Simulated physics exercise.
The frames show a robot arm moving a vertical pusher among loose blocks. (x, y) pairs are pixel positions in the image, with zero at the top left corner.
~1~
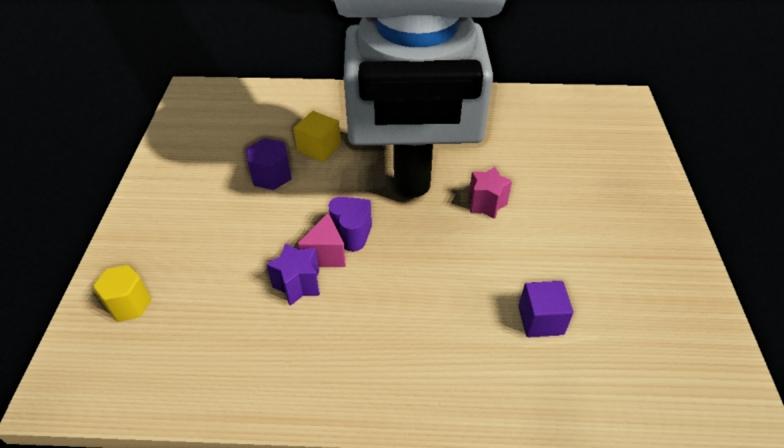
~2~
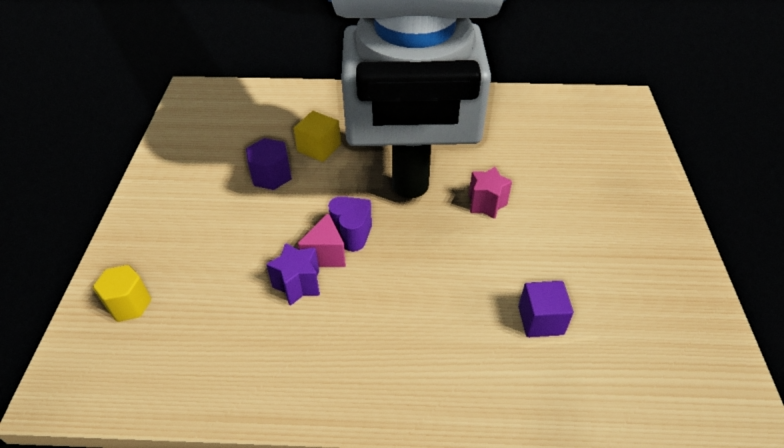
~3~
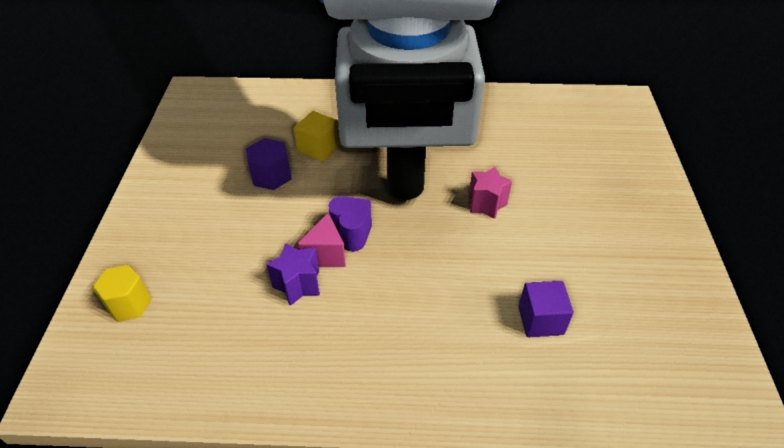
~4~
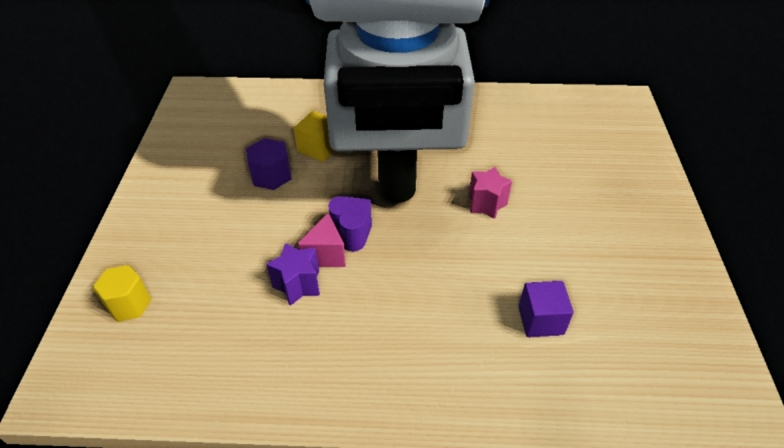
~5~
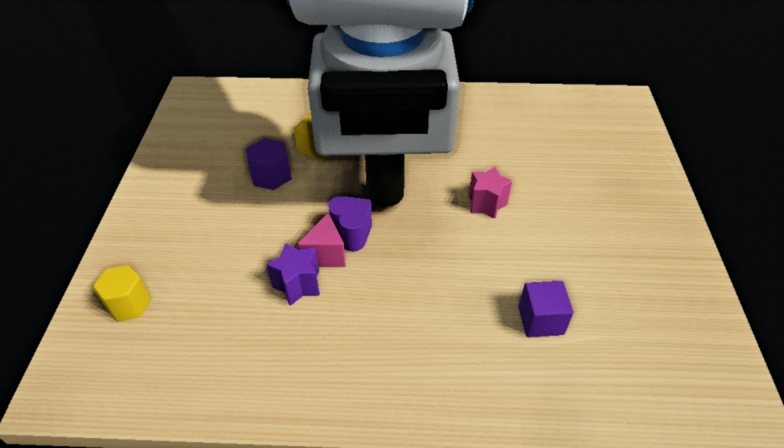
The clip shows a robot arm holding a black vertical pusher above a wooden table of loose purple, pink and yellow blocks. The pusher stays nearly still, then shifts slightly left toward the purple heart while the blocks remain still.
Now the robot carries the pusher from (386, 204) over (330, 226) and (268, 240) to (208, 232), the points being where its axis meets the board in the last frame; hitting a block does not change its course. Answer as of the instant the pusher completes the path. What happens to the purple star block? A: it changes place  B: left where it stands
The one that fits is A, it changes place.
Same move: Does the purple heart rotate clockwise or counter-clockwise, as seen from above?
Anticlockwise.
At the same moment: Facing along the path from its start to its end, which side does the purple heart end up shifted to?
Left.
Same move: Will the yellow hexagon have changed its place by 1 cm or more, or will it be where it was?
That one stays where it is.
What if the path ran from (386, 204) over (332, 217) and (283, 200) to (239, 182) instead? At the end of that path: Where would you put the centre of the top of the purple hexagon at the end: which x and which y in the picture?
It comes to (254, 136).
What follows on the original path. One third of the way, pusher at (329, 216); purple star block at (275, 283); pink triangle at (297, 253), turned 15° anticlockwise; purple heart at (317, 229).
Two thirds of the way, pusher at (265, 230); purple star block at (266, 302), turned 20° anticlockwise; pink triangle at (282, 268), turned 25° anticlockwise; purple heart at (297, 241), turned 20° anticlockwise.
At the end, pusher at (205, 222); yellow hexagon still; purple hexagon still; purple star block at (266, 302), turned 20° anticlockwise; pink triangle at (282, 268), turned 25° anticlockwise; purple heart at (297, 241), turned 20° anticlockwise.
